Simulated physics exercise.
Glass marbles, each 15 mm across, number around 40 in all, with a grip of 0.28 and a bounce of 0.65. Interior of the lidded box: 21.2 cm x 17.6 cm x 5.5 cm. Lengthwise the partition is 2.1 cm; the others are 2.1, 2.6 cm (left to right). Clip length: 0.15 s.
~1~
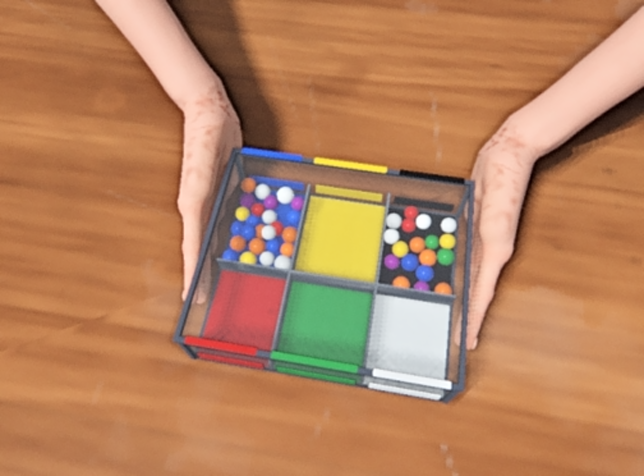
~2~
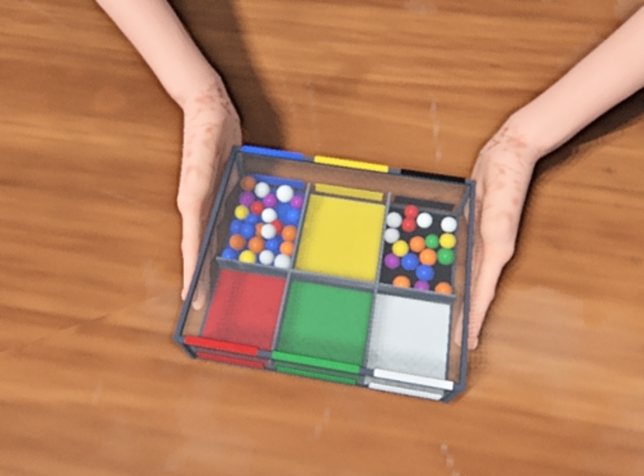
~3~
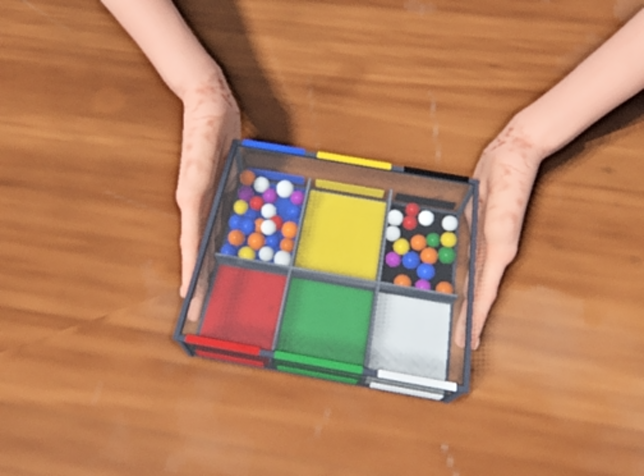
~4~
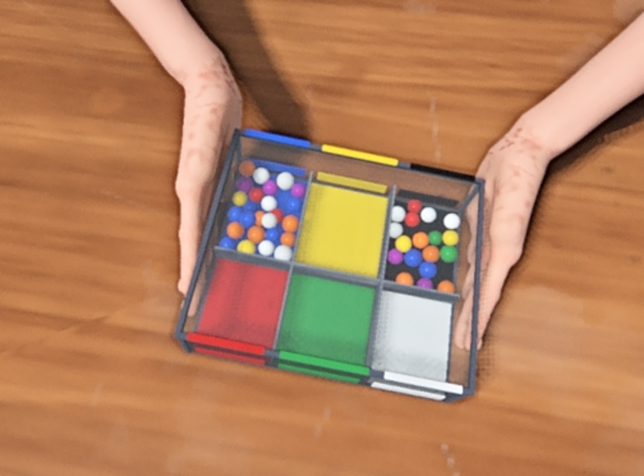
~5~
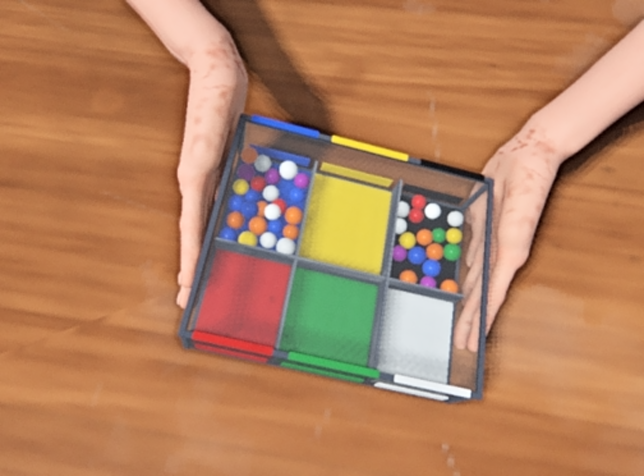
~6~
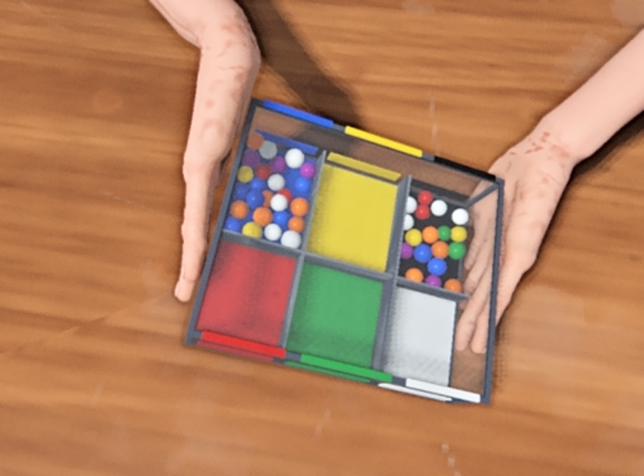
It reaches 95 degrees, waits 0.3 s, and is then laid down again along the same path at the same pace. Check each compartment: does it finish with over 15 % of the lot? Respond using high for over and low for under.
Red low, blue low, green low, yellow low, white high, black high.
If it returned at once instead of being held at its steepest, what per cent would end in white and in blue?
Result - white: 50 %, blue: 0 %.
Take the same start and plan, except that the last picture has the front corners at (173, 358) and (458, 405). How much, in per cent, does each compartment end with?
Each compartment ends with this per cent: Red 45, blue 0, green 30, yellow 0, white 30 and black 0.
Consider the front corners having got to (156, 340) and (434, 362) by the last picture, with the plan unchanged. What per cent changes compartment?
About 55 %.
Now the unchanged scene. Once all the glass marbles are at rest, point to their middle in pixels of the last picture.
Estimated resting centre: Around (422, 333).
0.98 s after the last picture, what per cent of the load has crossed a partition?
Around 80 percent.
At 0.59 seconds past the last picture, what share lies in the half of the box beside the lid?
I'd say around 70 percent of the pieces.
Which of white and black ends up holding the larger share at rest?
Fuller: White.
Then, 0.59 s after the last picture, tilt 95 degrees; red 5 %, green 5 %, yellow 10 %, white 35 %, black 40 %.
Then, 0.98 s after the last picture, tilt 56 degrees; white 80 %, black 20 %.
Then, 1.47 s after the last picture, tilt 0 degrees; white 80 %, black 20 %.
In the end, red 0 %, blue 0 %, green 0 %, yellow 0 %, white 80 %, black 20 %.
